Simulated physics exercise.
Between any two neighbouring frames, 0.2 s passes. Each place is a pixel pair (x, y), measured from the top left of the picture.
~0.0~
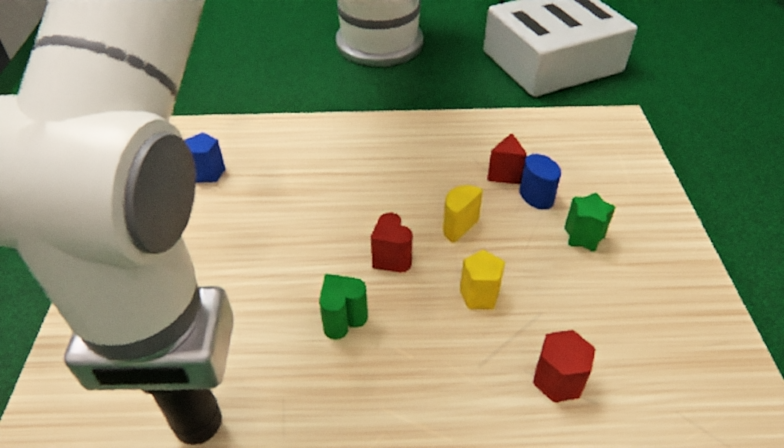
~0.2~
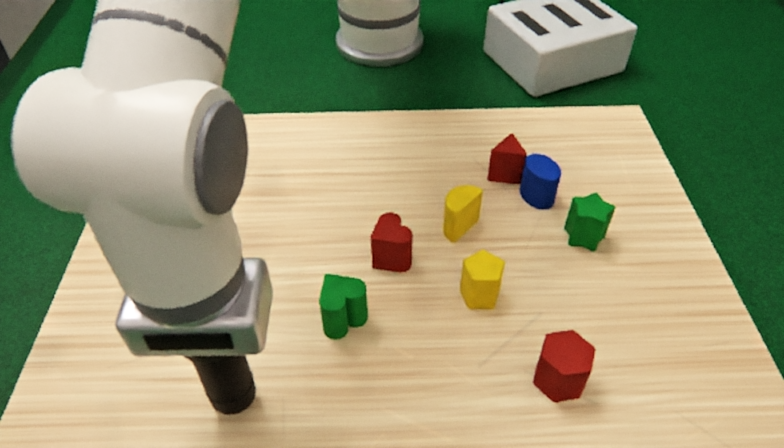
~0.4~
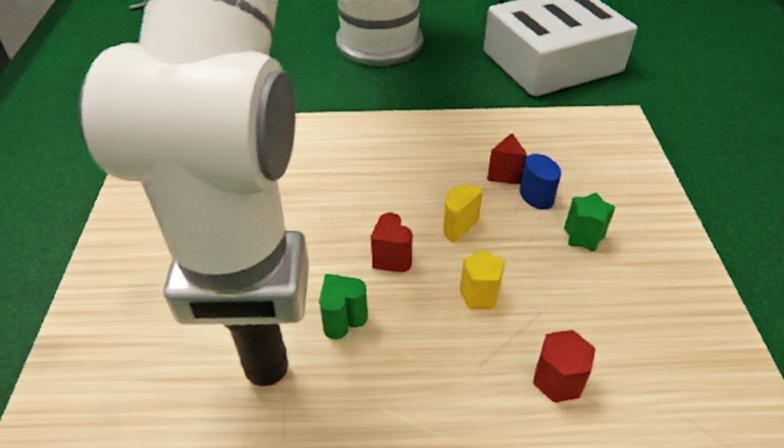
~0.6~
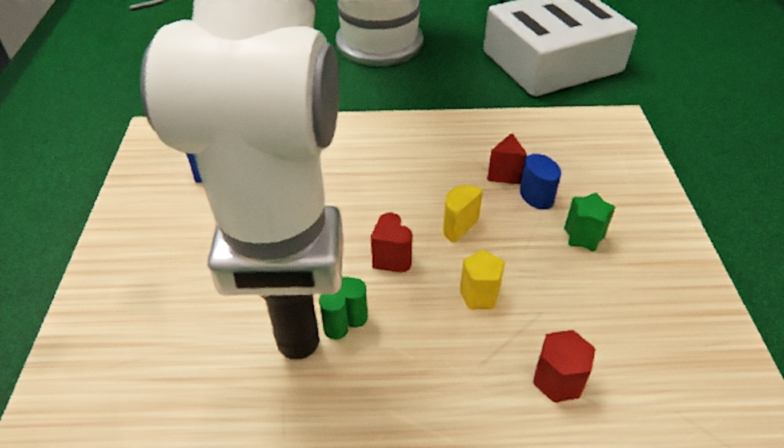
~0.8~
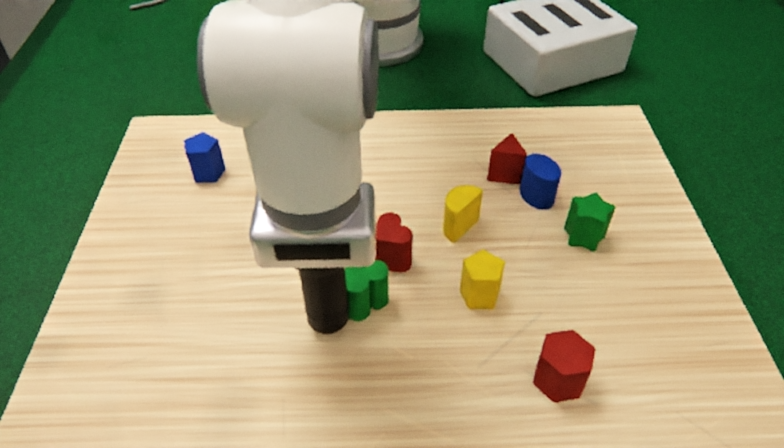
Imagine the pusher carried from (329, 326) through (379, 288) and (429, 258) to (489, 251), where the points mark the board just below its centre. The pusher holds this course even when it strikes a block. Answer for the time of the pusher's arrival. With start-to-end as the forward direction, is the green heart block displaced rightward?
Going by the path, yes.
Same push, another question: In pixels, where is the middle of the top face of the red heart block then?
The middle of the upper face of the red heart block will lie at about (400, 209) in the picture.
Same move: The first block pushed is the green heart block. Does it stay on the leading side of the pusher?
It stays ahead.
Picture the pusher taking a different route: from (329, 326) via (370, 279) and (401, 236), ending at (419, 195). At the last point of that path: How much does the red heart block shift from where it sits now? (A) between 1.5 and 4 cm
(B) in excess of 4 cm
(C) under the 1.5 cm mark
Letter B.
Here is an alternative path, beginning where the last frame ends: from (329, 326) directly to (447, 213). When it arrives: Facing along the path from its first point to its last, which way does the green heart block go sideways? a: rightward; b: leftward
a
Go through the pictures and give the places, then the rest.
In the first frame, pusher's lower end at (199, 423); green heart block at (340, 290); red heart block at (391, 229); yellow D-shaped block at (462, 196); yellow five-sided block at (485, 265).
In the second frame, pusher at (234, 395); blocks still.
In the third frame, pusher at (267, 368); blocks still.
In the fourth frame, pusher at (299, 342); blocks still.
In the fifth frame, pusher at (328, 318); green heart block at (363, 273); red heart block at (391, 229); yellow D-shaped block at (462, 196); yellow five-sided block at (485, 265).
The first path, step by step. One third of the way, pusher at (380, 279); green heart block at (413, 243), turned 25° anticlockwise; red heart block at (397, 220), turned 25° anticlockwise.
Two thirds of the way, pusher at (430, 249); green heart block at (467, 225); red heart block at (400, 209), turned 40° anticlockwise.
At the end, pusher at (491, 243); green heart block at (531, 223); red heart block at (400, 209), turned 40° anticlockwise; yellow D-shaped block at (470, 192), turned 40° anticlockwise; yellow five-sided block still.
